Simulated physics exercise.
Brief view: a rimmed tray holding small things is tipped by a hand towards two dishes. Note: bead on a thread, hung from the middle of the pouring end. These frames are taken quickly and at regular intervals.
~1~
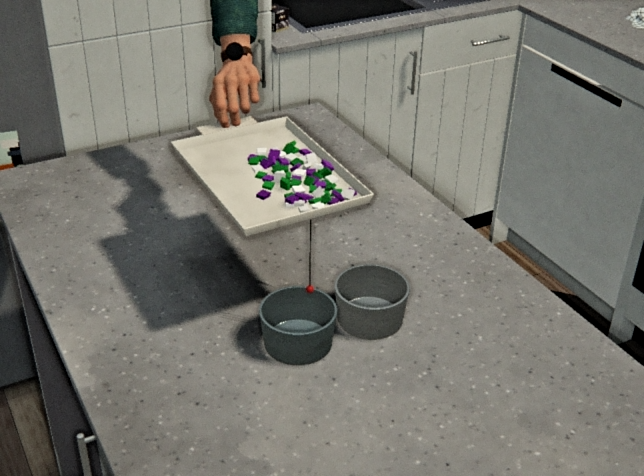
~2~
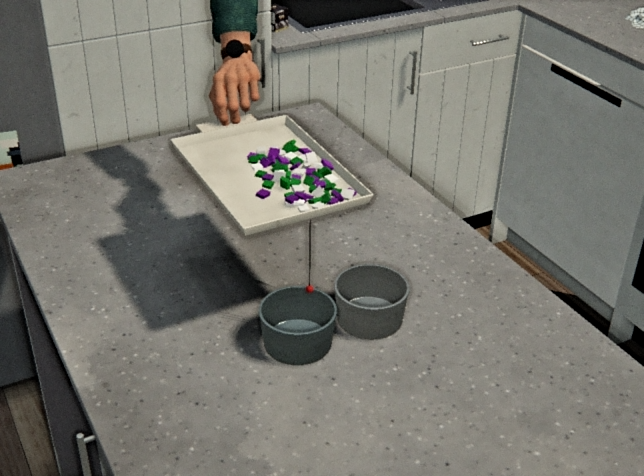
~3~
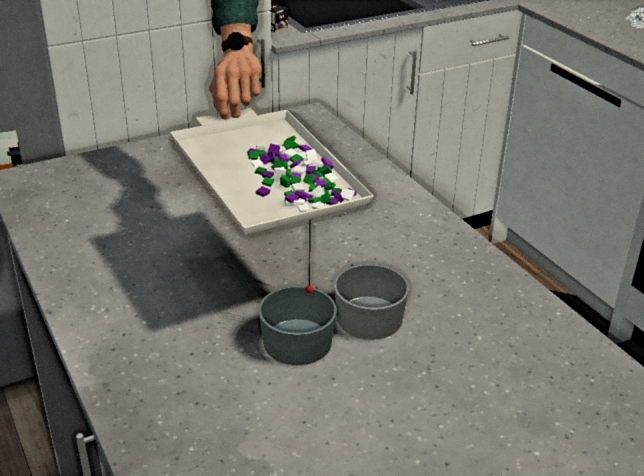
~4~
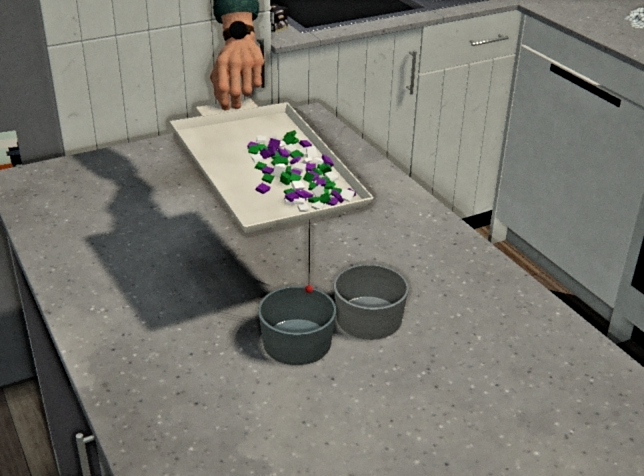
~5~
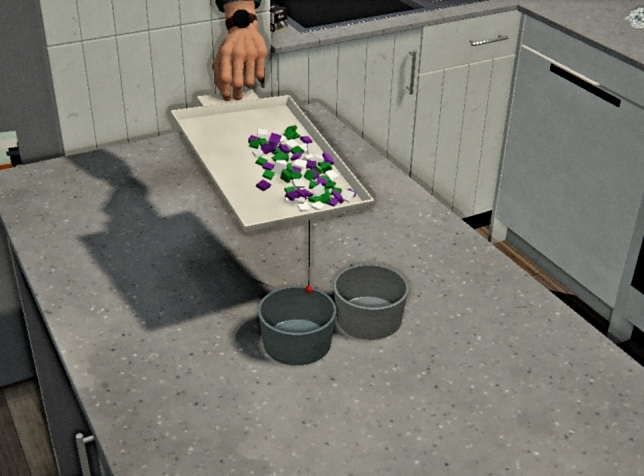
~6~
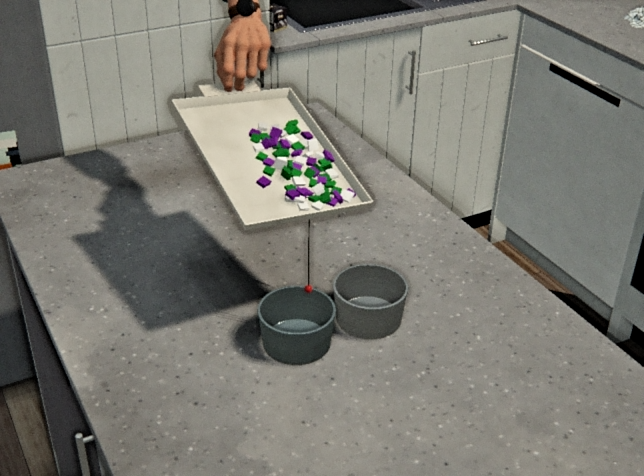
A hand with a dark watch and green sleeve holds the far end of a white rimmed tray above a speckled grey kitchen counter, seen from above by a still camera. Purple, green and white tiles lie toward the tray's near right side, above a red bead on a thread and two grey dishes. The hand slowly raises the far end, the tray tilting gradually toward its near right corner.
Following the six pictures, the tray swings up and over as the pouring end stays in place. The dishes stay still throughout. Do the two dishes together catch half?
The amount caught is going to be bigger than the amount missed.
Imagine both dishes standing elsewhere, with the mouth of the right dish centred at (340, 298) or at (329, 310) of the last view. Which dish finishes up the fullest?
The one at right, then the one at right.
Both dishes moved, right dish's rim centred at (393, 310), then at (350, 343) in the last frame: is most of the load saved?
For the two places in order: A minority share, a minority share.
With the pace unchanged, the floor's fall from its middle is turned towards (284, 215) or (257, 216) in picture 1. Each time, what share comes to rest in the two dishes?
Roughly 60 percent, then 40 percent.
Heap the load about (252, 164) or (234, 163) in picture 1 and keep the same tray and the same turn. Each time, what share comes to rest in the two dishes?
Some 80 and then some 70 per cent.
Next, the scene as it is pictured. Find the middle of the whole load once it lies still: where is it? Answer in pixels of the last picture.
(372, 315).
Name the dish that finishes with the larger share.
It turns out to be the right-positioned one.
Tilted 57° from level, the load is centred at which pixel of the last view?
The middle of the pieces sits at roughly (332, 180).
Soon after the last picture, tray tipped steeply; all on the tray.
A little later, tray tipped right over; about half on the tray; about a quarter in the right dish; a small part outside both; about a quarter in the air.
Later still, tray tipped past a quarter turn; a stray few in the left dish; most in the right dish; a small part outside both.
At rest, tray tipped past a quarter turn; a stray few in the left dish; most in the right dish; a small part outside both.
